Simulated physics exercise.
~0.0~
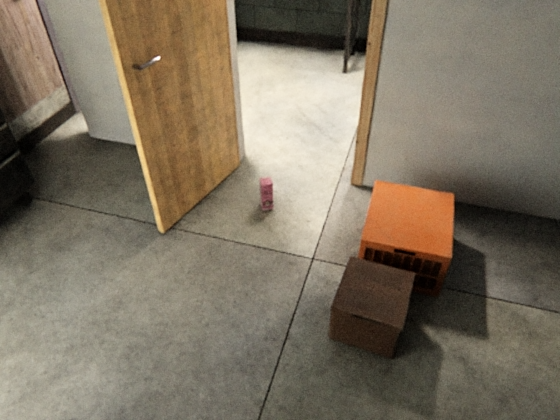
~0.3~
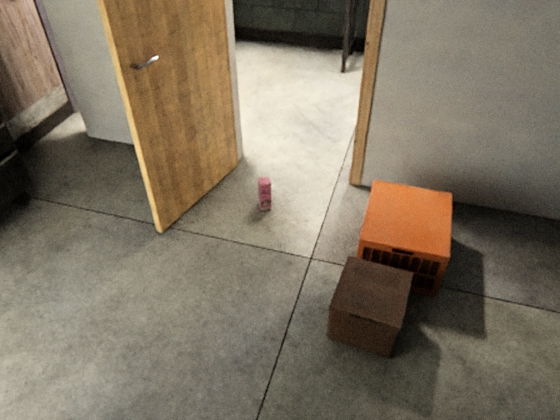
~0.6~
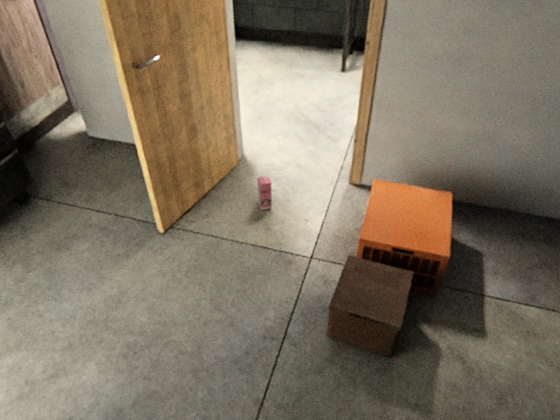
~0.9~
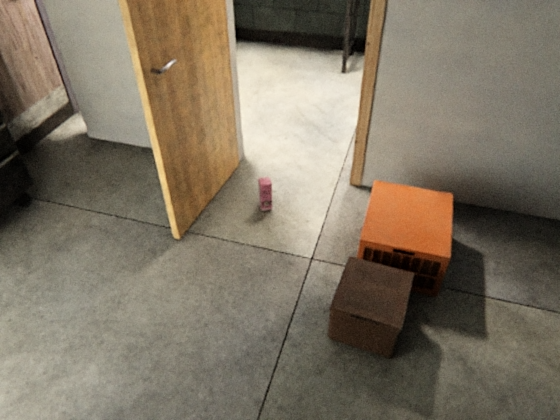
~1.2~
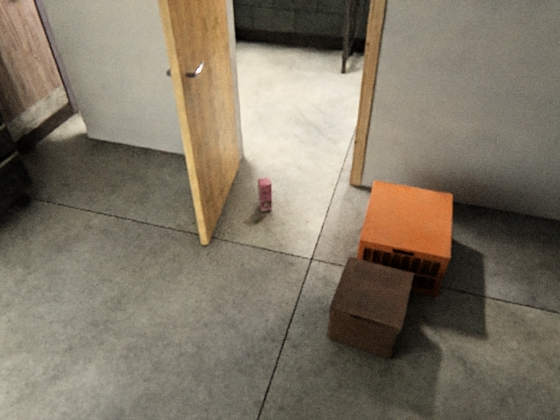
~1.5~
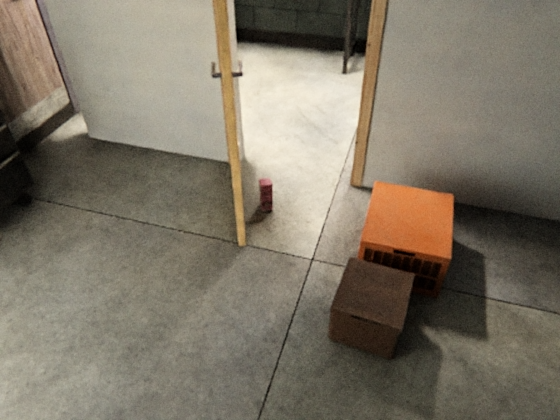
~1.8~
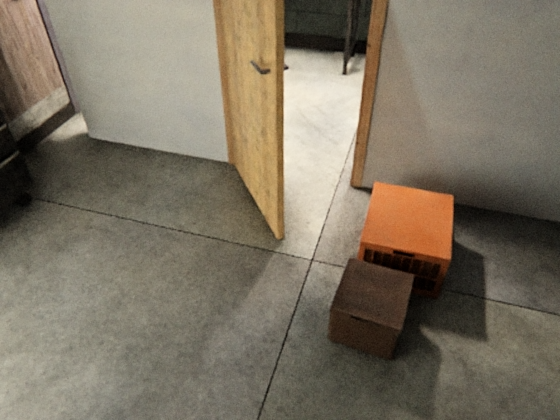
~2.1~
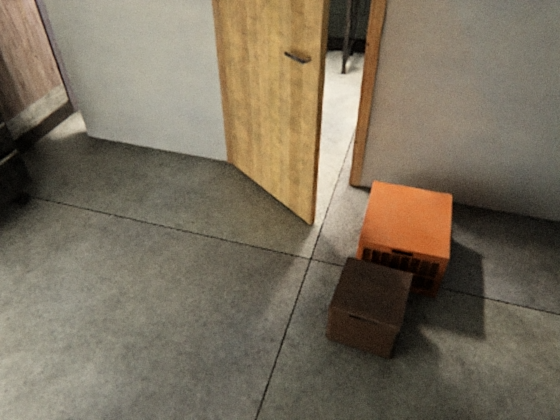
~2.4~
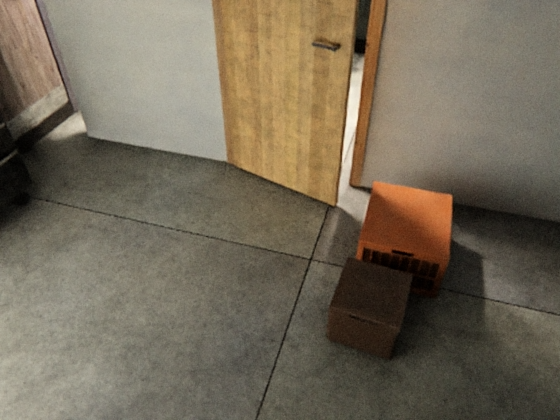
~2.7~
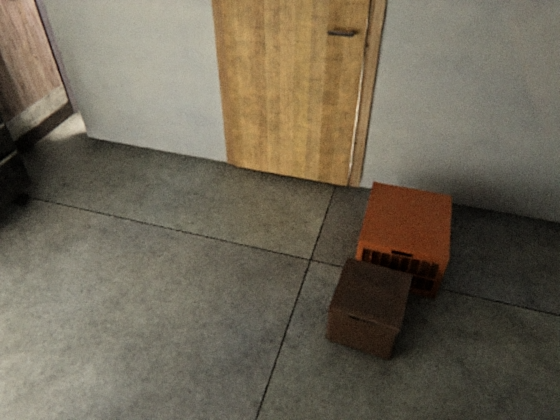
In a room with a grey concrete floor, an open wooden door swings to the right toward its frame, passing in front of a small pink carton and hiding it from view, and ends closed, while an orange chest and a brown box stay in place.
